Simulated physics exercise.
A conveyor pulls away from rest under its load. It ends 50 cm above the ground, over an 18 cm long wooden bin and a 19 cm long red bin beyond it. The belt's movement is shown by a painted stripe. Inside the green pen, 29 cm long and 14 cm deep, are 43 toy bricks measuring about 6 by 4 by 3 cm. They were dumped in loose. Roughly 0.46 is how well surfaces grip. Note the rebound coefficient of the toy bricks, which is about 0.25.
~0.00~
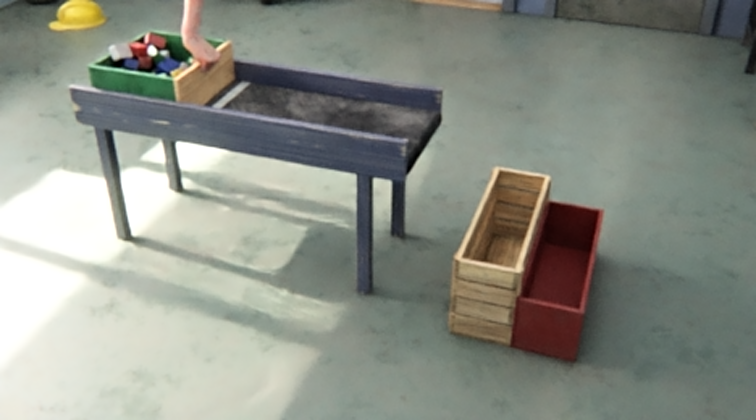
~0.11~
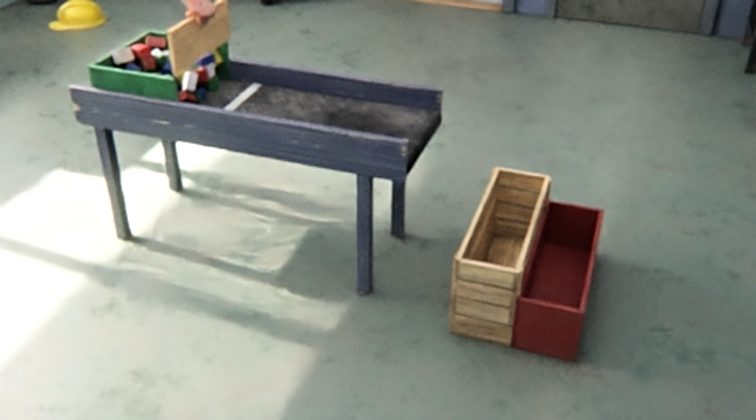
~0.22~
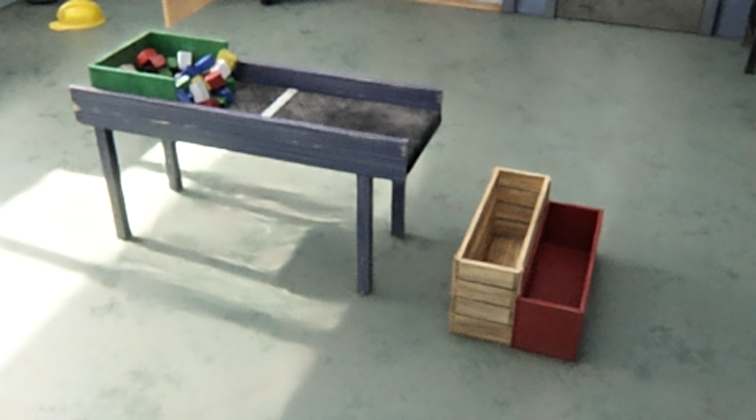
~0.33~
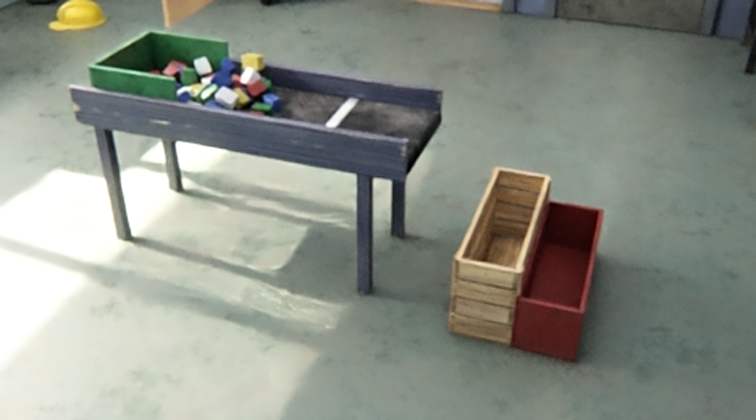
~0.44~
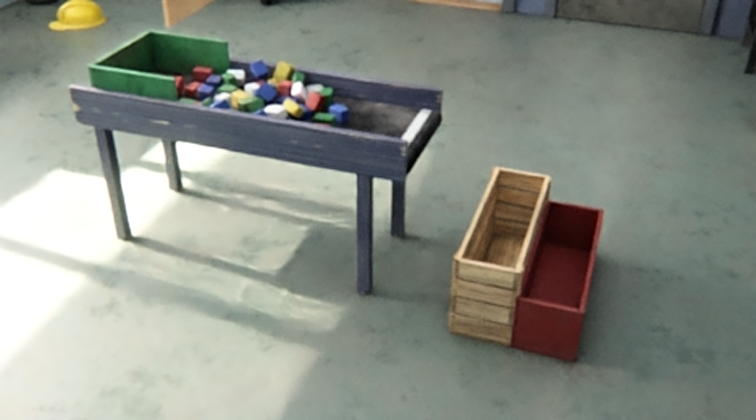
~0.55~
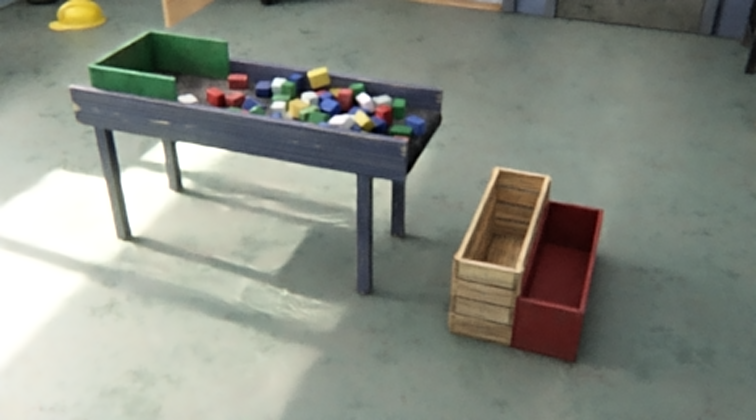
A hand lifts a wooden panel from the end of a green pen on a dark, low-sided conveyor, seen from above by a still camera in a sunlit room with a grey floor. A pale wooden bin and a red bin stand side by side at right, a yellow hard hat at upper left. The belt and its white stripe move right, drawing colourful toy bricks out in a spreading cluster.
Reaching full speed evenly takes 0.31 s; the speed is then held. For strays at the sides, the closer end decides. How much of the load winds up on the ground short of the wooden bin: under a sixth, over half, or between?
The fraction stays below one sixth.
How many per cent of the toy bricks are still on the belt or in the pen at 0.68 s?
Some 65 per cent.
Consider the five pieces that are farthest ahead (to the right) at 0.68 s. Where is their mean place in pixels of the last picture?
Close to (494, 155).
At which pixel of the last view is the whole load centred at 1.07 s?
Near (653, 301) in pixels.
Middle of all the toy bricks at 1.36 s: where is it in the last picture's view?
I'd put the middle close to (737, 329) in the last view.
After 0.68 s, 27 on the belt and 16 in the air.
After 0.84 s, 5 on the belt and 38 in the air.
After 1.07 s, 1 in the red bin, 30 on the ground beyond the red bin and 12 in the air.
When it is over (at 1.36 s), 1 in the red bin and 42 on the ground beyond the red bin. Asked share, 0 of 43, 0 per cent.
